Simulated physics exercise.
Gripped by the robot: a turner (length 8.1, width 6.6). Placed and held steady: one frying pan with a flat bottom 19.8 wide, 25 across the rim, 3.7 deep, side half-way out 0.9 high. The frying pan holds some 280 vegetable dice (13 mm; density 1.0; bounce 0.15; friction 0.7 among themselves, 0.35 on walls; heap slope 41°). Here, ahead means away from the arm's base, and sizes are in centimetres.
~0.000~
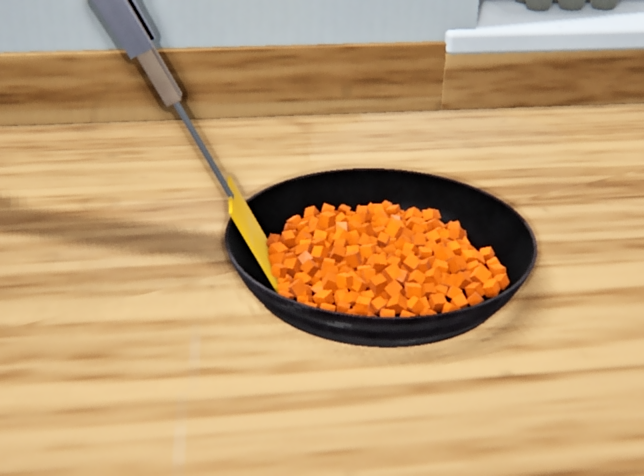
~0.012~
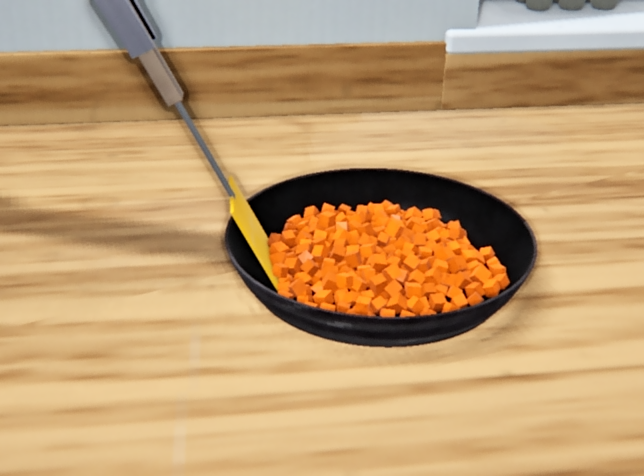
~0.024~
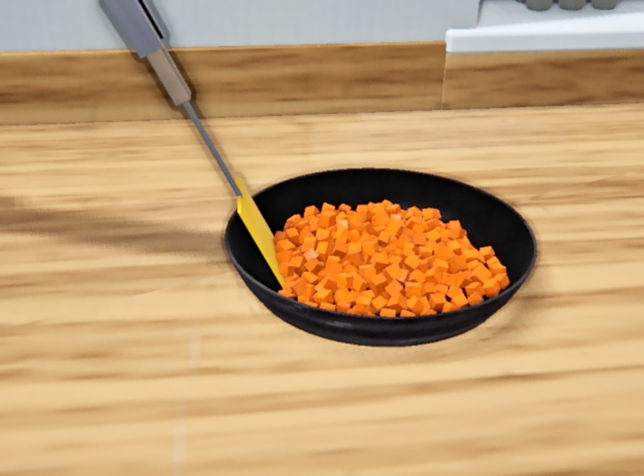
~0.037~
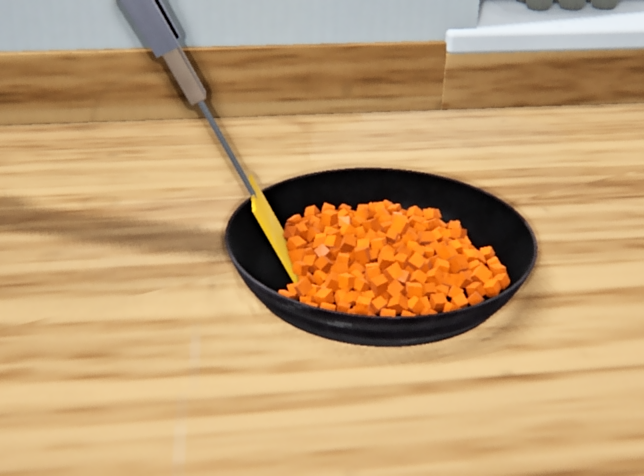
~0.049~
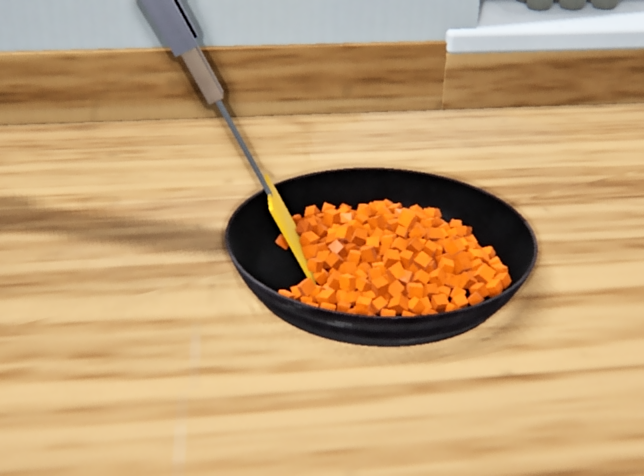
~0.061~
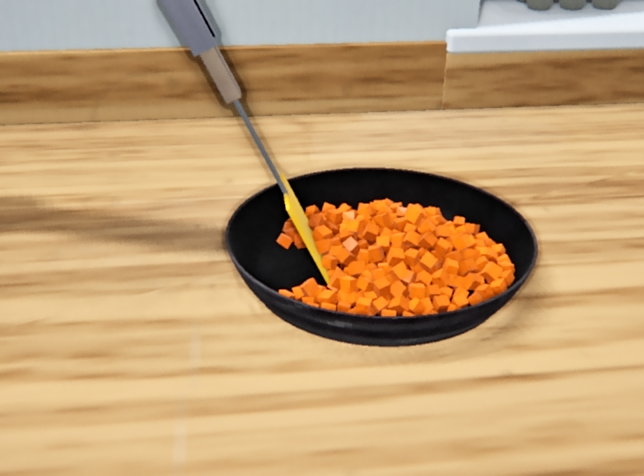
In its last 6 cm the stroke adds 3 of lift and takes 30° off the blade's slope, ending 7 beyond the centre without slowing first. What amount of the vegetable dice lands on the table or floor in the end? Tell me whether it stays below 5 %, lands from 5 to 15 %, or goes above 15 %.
It lands from 5 to 15 %.
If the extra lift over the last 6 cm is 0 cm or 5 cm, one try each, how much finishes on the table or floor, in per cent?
Roughly 5 % and then 10 %.
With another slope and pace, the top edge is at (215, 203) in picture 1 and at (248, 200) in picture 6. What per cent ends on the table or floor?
Close to 0 in a hundred.
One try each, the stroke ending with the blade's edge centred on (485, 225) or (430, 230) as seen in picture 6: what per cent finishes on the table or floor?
Roughly 25 and 5 per cent.
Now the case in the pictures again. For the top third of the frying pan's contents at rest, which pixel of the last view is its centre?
Approximately at pixel (482, 233).
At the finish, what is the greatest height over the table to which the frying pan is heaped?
Near 5.0 centimetres high.
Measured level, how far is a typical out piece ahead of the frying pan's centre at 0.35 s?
I reckon roughly 18 centimetres.
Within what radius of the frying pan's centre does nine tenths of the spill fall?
Seen from above, roughly 25 cm.
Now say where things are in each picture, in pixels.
In the first frame, turner top edge at (230, 194), sloping 65°; upper third of the load around (381, 251), from x 275 to 500, top at y 210; 279 in the frying pan.
In the second frame, turner top edge at (231, 193), sloping 65°; upper third of the load around (381, 251), from x 275 to 500, top at y 210.
In the third frame, turner top edge at (238, 193), sloping 65°; upper third of the load around (379, 250), from x 280 to 500, top at y 210.
In the fourth frame, turner top edge at (252, 192), sloping 65°; upper third of the load around (381, 249), from x 280 to 500, top at y 210.
In the fifth frame, turner top edge at (268, 191), sloping 65°; upper third of the load around (389, 246), from x 285 to 500, top at y 210.
In the sixth frame, turner top edge at (285, 190), sloping 65°; upper third of the load around (399, 241), from x 285 to 505, top at y 205; 279 in the frying pan.
After 0.10 s, sloping 65°, highest piece 6 above the table; 279 in the frying pan.
After 0.13 s, sloping 55°, highest piece 6 above the table; 279 in the frying pan.
After 0.35 s, sloping 35°, highest piece 5 above the table; 252 in the frying pan, 26 on the table or floor, 1 on the blade or in flight.
After 1.40 s, sloping 35°, highest piece 5 above the table; 252 in the frying pan, 27 on the table or floor.
At rest, 252 in the frying pan, 27 on the table or floor. That is 10 % on the table or floor.
